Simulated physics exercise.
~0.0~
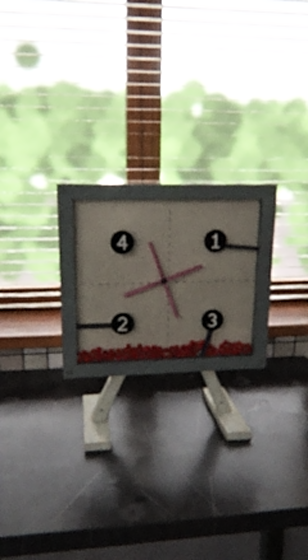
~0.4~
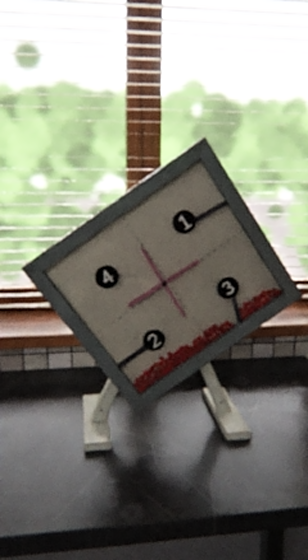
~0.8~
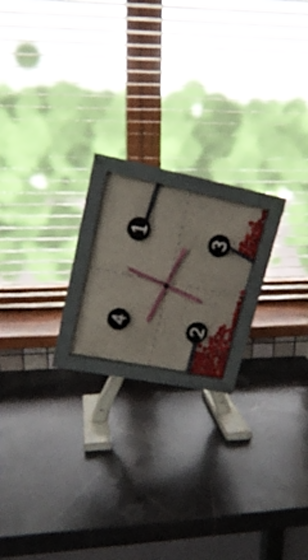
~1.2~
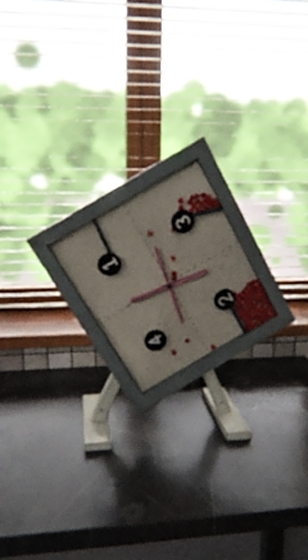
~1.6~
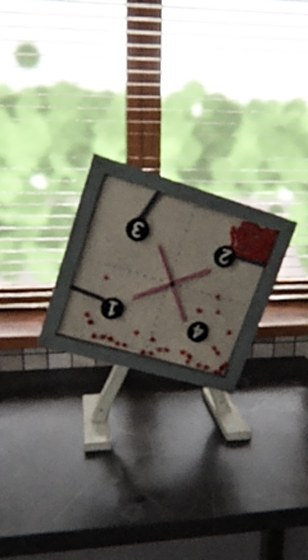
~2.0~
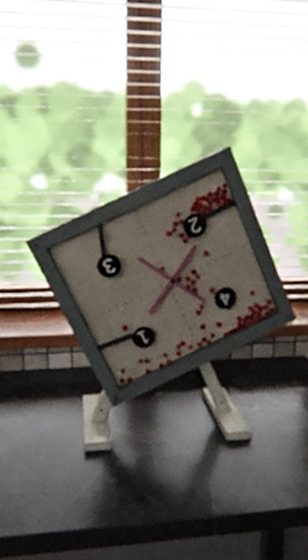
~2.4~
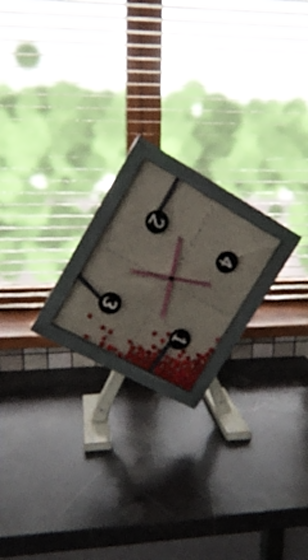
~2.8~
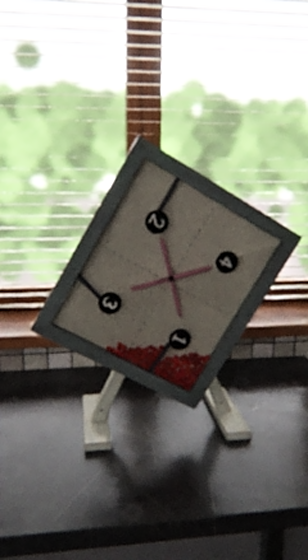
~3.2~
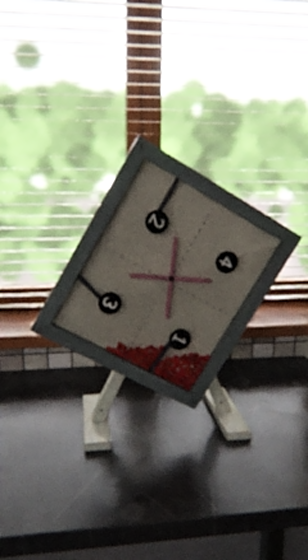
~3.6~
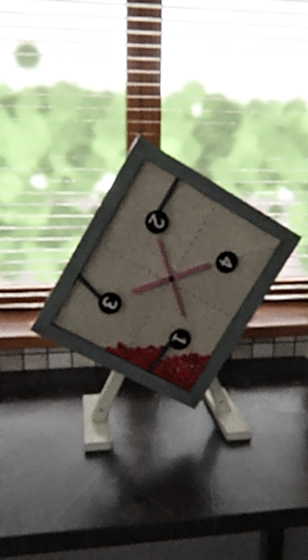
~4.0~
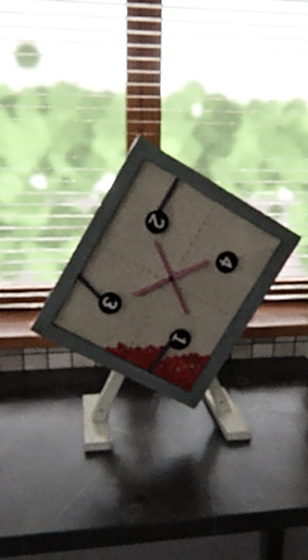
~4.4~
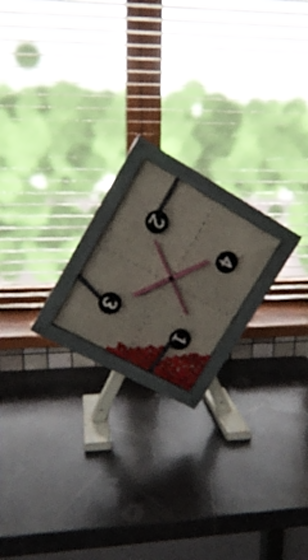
A square framed case turns anticlockwise, spilling red beads around until they settle along the bottom.
